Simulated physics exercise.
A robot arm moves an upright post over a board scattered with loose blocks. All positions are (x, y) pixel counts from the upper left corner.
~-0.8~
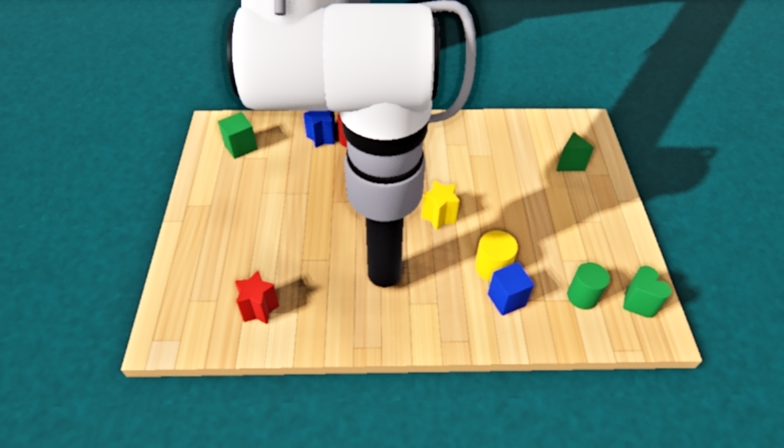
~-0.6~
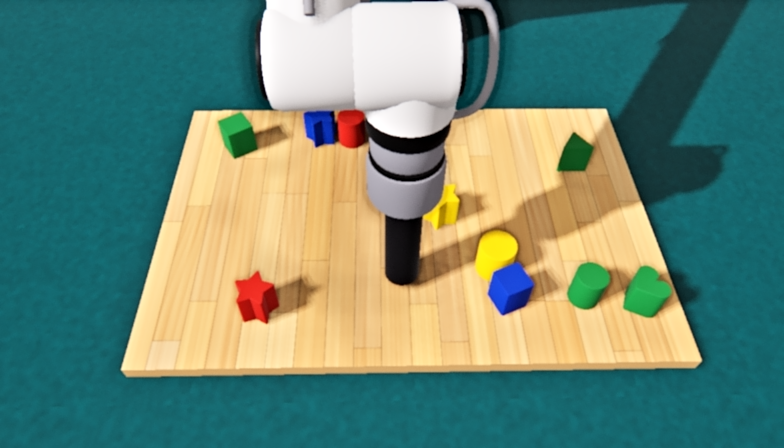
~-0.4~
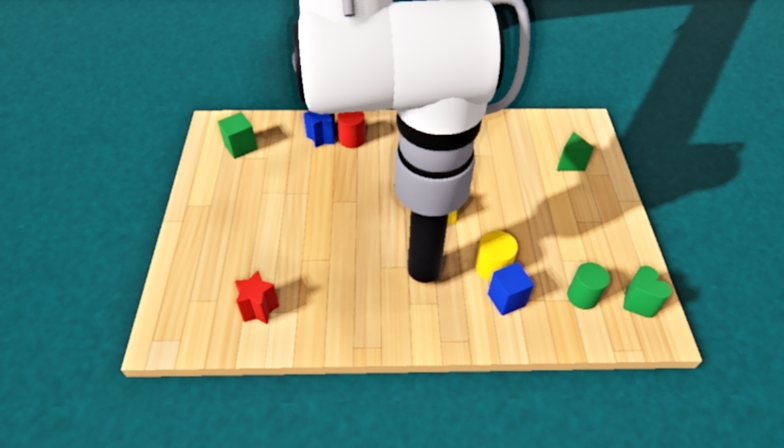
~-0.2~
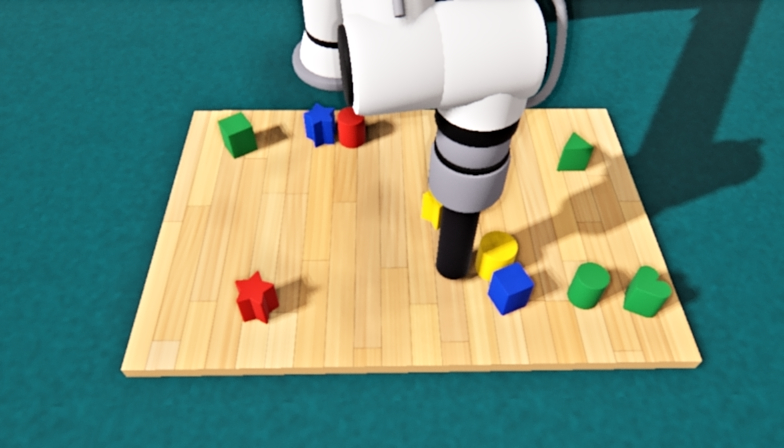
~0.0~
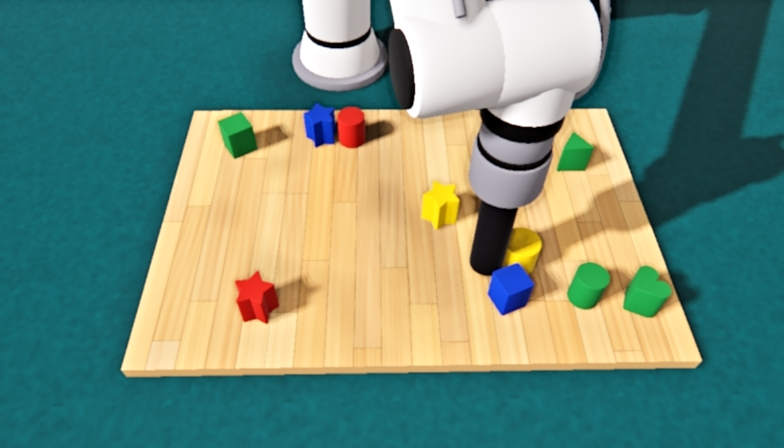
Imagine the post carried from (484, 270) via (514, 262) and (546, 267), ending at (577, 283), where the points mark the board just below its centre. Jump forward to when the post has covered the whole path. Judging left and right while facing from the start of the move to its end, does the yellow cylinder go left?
Answer: Yes.
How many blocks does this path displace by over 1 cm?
2 blocks.
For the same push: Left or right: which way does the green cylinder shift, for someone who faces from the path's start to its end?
It is displaced to the right.
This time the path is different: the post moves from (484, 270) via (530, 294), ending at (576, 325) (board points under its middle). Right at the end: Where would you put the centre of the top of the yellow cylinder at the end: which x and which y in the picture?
The spot you're after is about (543, 241) in the image.
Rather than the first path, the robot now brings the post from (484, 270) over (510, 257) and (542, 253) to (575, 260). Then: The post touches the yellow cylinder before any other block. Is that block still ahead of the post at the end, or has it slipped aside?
In front, still.
On the path given first. One third of the way, post (518, 254); yellow cylinder (556, 234).
Two thirds of the way, post (550, 259); yellow cylinder (584, 232).
At the end, post (580, 275); blue square piece unmoved; yellow cylinder (594, 233); green cylinder (608, 288).
